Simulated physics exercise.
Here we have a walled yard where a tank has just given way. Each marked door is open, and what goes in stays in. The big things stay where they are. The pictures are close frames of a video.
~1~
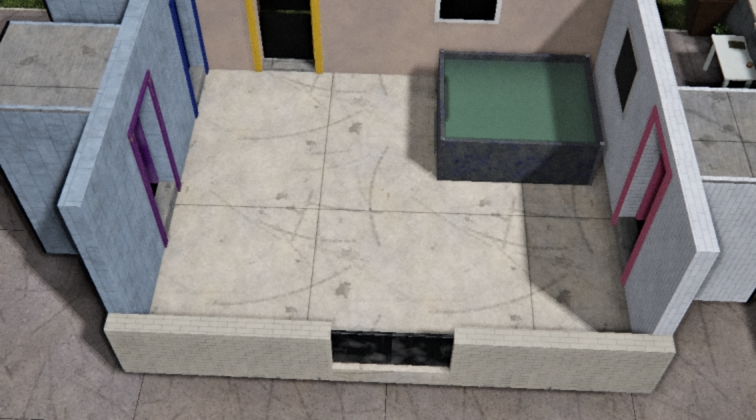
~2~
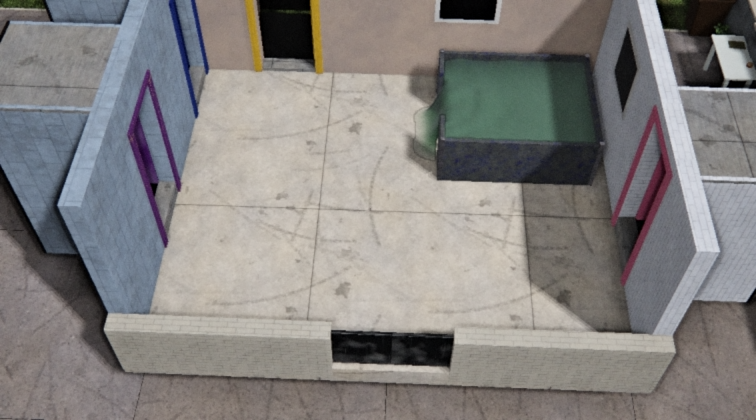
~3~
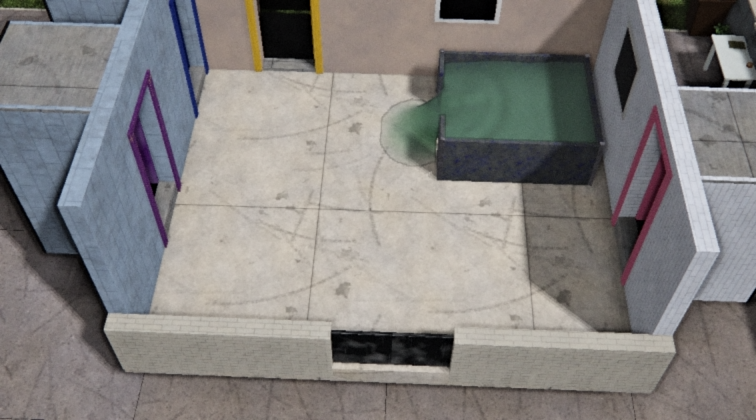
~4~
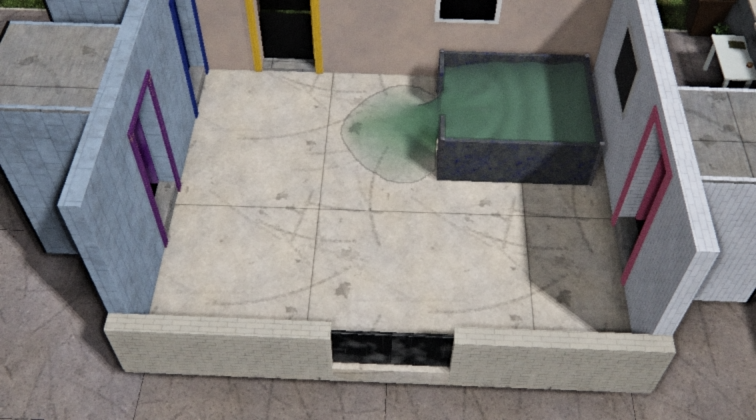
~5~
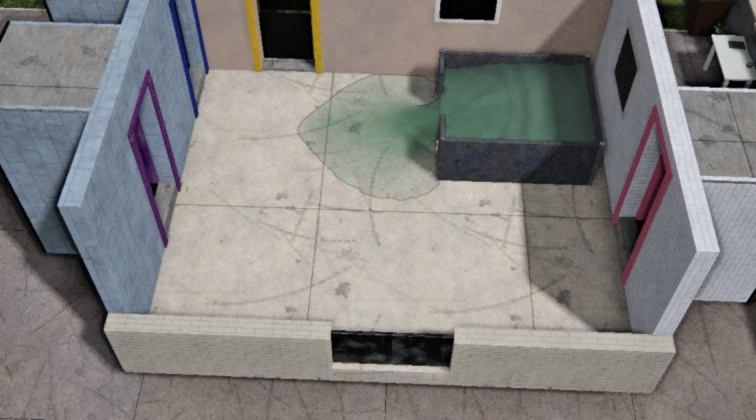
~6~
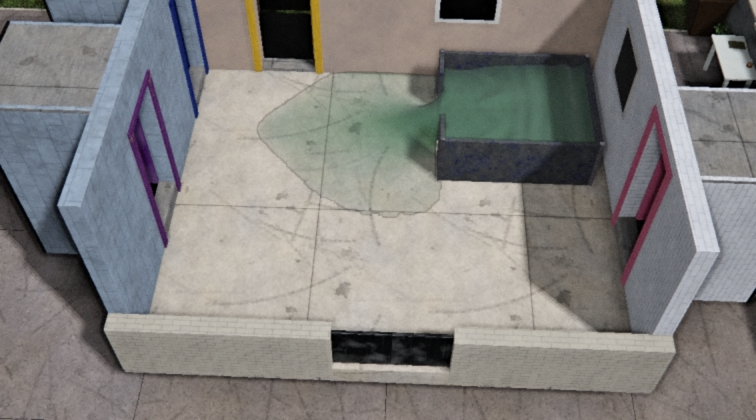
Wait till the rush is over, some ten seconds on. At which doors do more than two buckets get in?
The purple door stays under that; the blue door takes more than that; the yellow door takes more than that; the pink door stays under that.
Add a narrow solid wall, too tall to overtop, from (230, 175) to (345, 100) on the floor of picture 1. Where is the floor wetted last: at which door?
Last comes the door marked pink.
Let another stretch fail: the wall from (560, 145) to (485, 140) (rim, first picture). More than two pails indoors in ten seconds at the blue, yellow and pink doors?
My reading: Blue door takes less; yellow door is over; pink door lets less in.
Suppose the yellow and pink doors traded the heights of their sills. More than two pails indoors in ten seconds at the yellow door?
Then: The yellow door stays under.
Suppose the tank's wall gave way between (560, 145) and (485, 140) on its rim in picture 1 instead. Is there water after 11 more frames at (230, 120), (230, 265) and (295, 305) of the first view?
One after the other: Dry, free of water, flooded.
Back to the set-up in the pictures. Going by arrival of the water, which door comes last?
I say the pink-painted one.
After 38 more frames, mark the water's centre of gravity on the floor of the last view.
At about (354, 194).
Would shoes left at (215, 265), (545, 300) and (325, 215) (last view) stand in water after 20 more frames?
As listed: Covered, not flooded, covered.
A moment on, water covers 40 % of the floor; the purple door not reached, the blue door wet at the sill, nothing in, the yellow door wet at the sill, nothing in, the pink door not reached.
Next, water covers 50 % of the floor; the purple door wet at the sill, nothing in, the blue door over two buckets in, the yellow door under two buckets in, the pink door not reached.
Then, water covers 55 % of the floor; the purple door wet at the sill, nothing in, the blue door far over two buckets in, the yellow door over two buckets in, the pink door not reached.
Later, water covers 90 % of the floor; the purple door wet at the sill, nothing in, the blue door far over two buckets in, the yellow door over two buckets in, the pink door not reached.
In the end, water covers 95 % of the floor; the purple door wet at the sill, nothing in, the blue door far over two buckets in, the yellow door far over two buckets in, the pink door wet at the sill, nothing in.
